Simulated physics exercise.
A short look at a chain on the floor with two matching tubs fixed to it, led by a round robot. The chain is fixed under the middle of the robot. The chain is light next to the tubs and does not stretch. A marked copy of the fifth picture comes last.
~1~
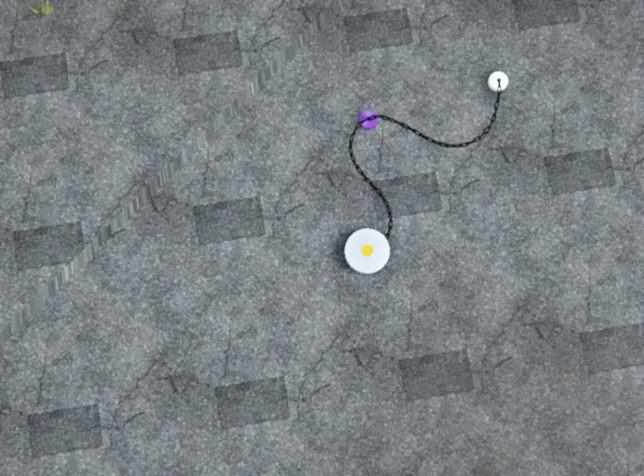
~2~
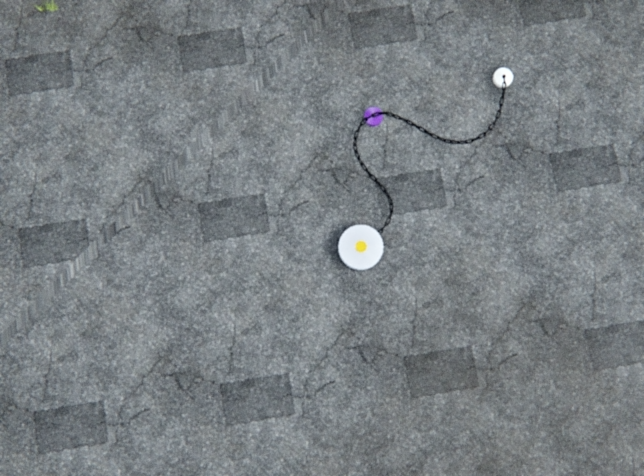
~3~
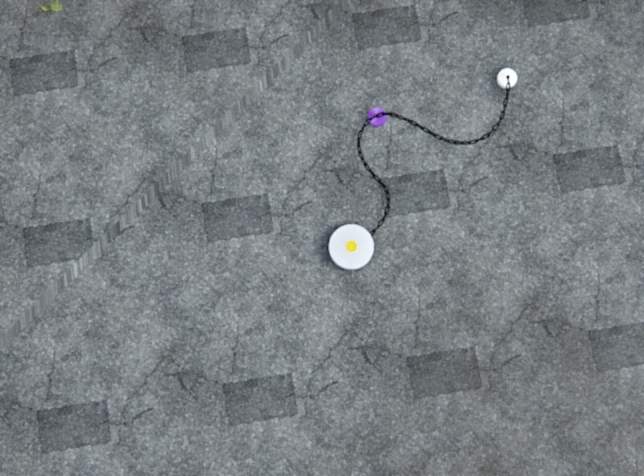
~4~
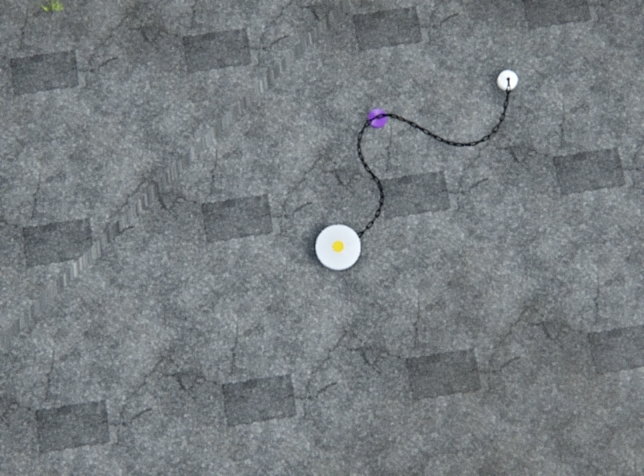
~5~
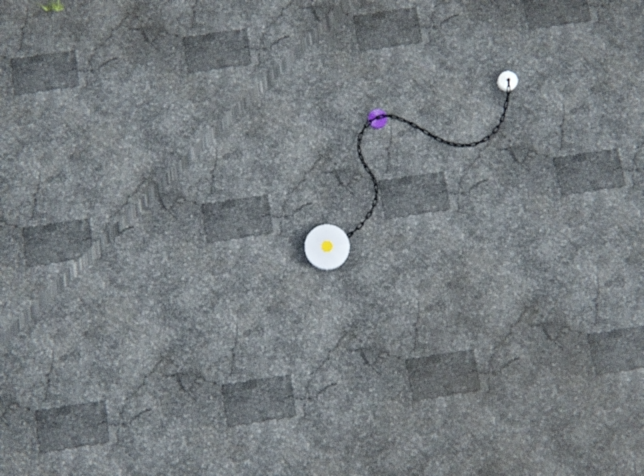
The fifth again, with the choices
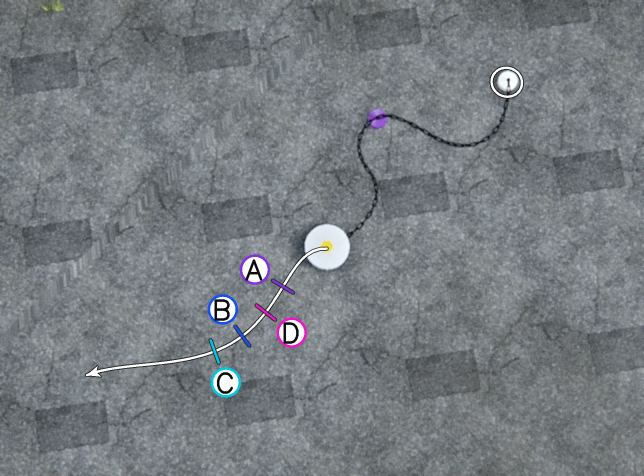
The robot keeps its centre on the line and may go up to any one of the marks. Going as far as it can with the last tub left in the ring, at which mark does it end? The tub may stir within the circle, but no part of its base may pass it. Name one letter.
The farthest safe stop is D.
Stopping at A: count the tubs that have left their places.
By then, one.
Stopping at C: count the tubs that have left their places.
Two.
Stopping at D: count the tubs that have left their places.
By then, one.
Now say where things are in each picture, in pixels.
Purple tub (369, 120); robot (367, 252); white tub (498, 81), in the first picture.
Robot (361, 248); white tub (503, 77), in the second picture.
Robot (351, 247); white tub (507, 78), in the third picture.
Robot (338, 248); white tub (508, 80), in the fourth picture.
Robot (327, 247); white tub (508, 81); purple tub (378, 119), in the fifth picture.
On the marked copy, A at (283, 287); B at (242, 336); C at (215, 351); D at (266, 313); the ring at (507, 82); the route from (327, 249) via (225, 347) to (87, 375).
Taking D. A third of the way, robot (299, 262); white tub (508, 81); purple tub (378, 119).
Two thirds of the way, robot (281, 289); white tub (508, 81); purple tub (368, 148).
When it is over, robot (265, 312); white tub (508, 81); purple tub (360, 173); the ringed tub at the far end is still in its ring.
As for the rest, A is safe but short; B drags the last tub to (491, 92); C drags the last tub to (471, 108).
